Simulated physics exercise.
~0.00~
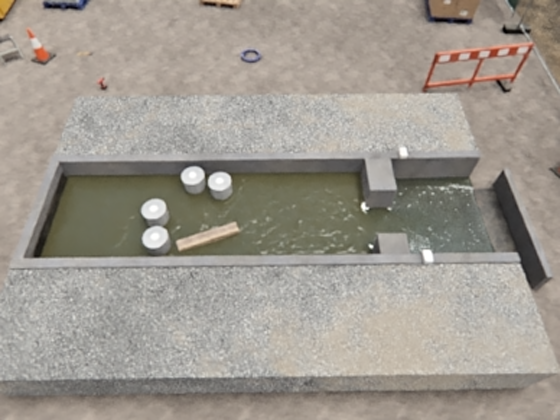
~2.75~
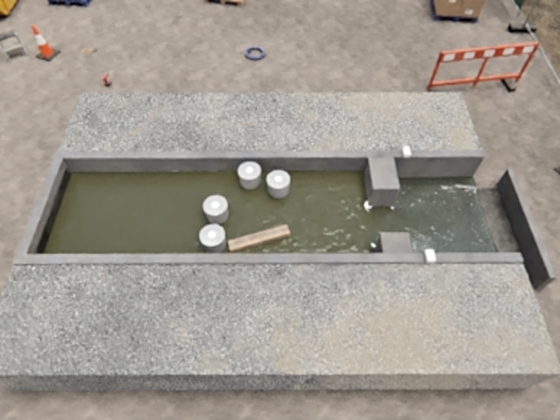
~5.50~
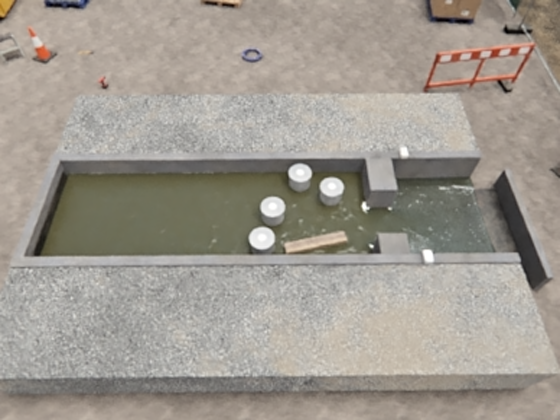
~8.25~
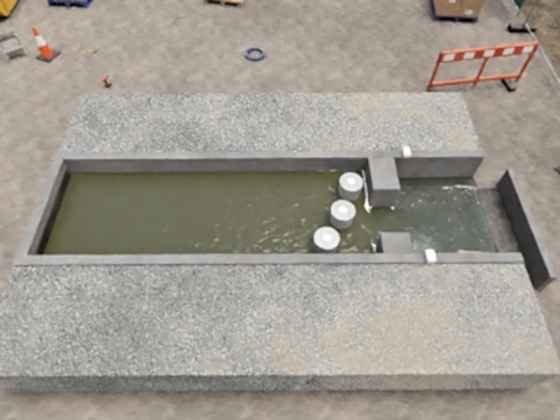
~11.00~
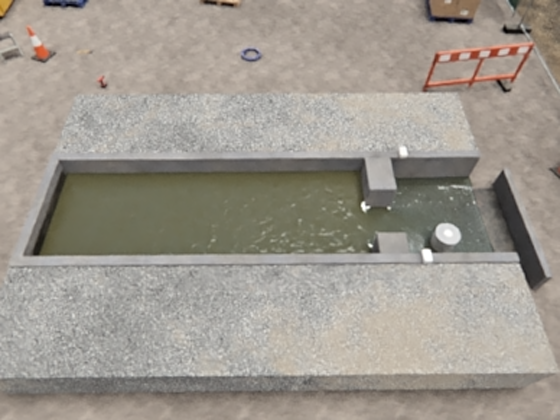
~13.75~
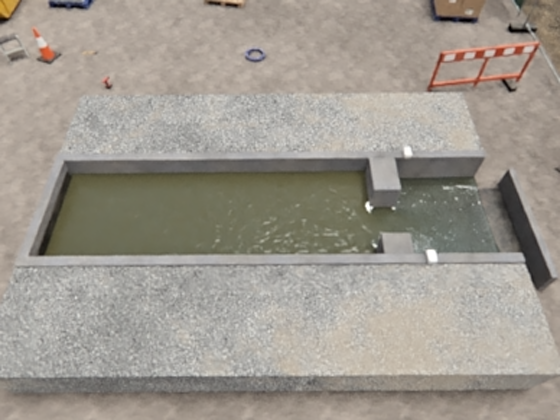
In a storm channel, four pale tubs and a beam drift right until all disappear.
